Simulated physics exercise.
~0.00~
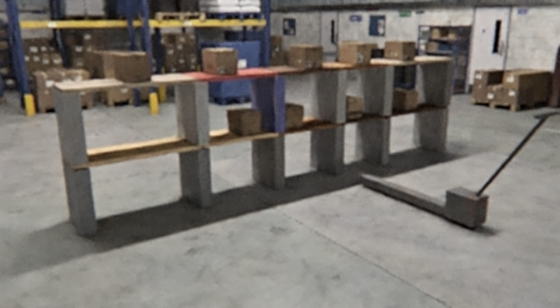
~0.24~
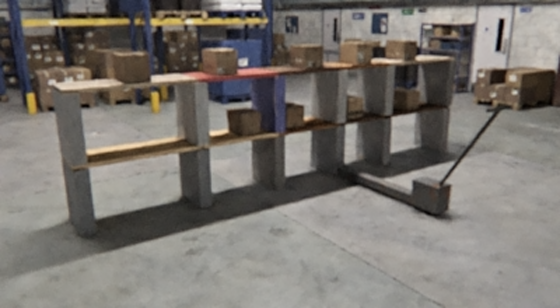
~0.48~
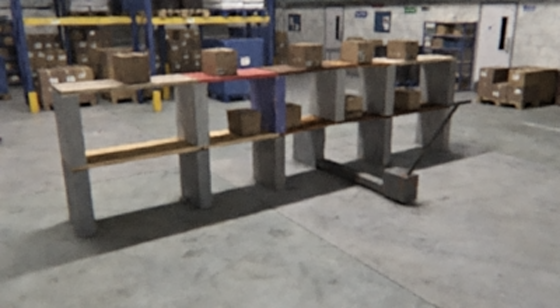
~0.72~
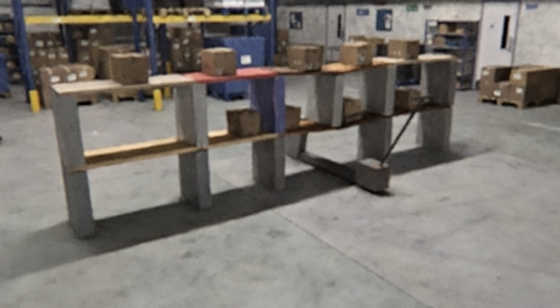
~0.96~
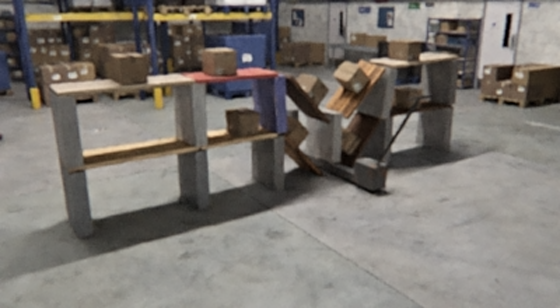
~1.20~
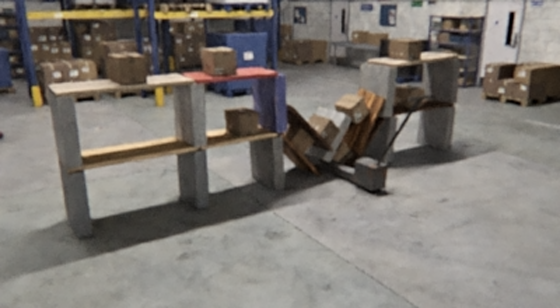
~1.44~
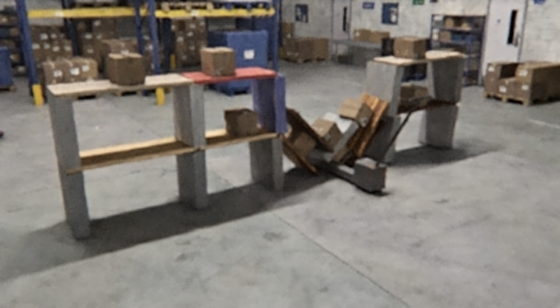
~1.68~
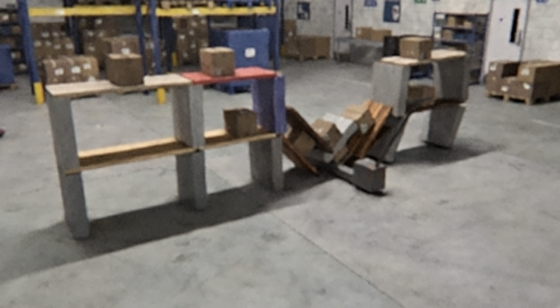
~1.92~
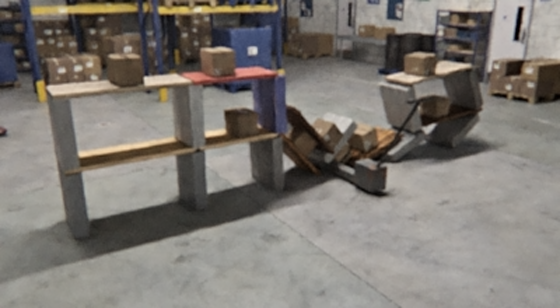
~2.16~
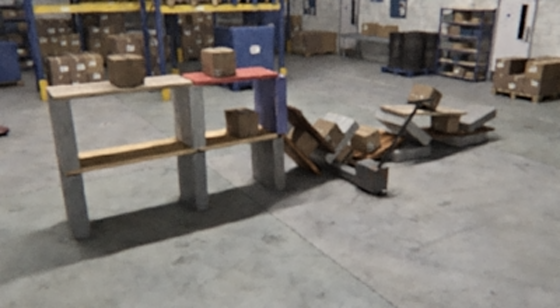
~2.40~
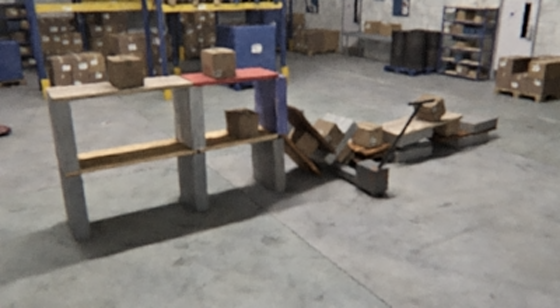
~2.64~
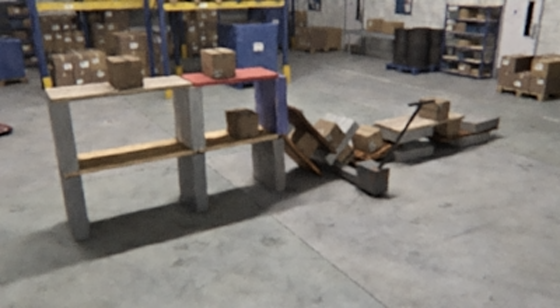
A long two-tier shelf loses its right side after a floor jack slides into it.
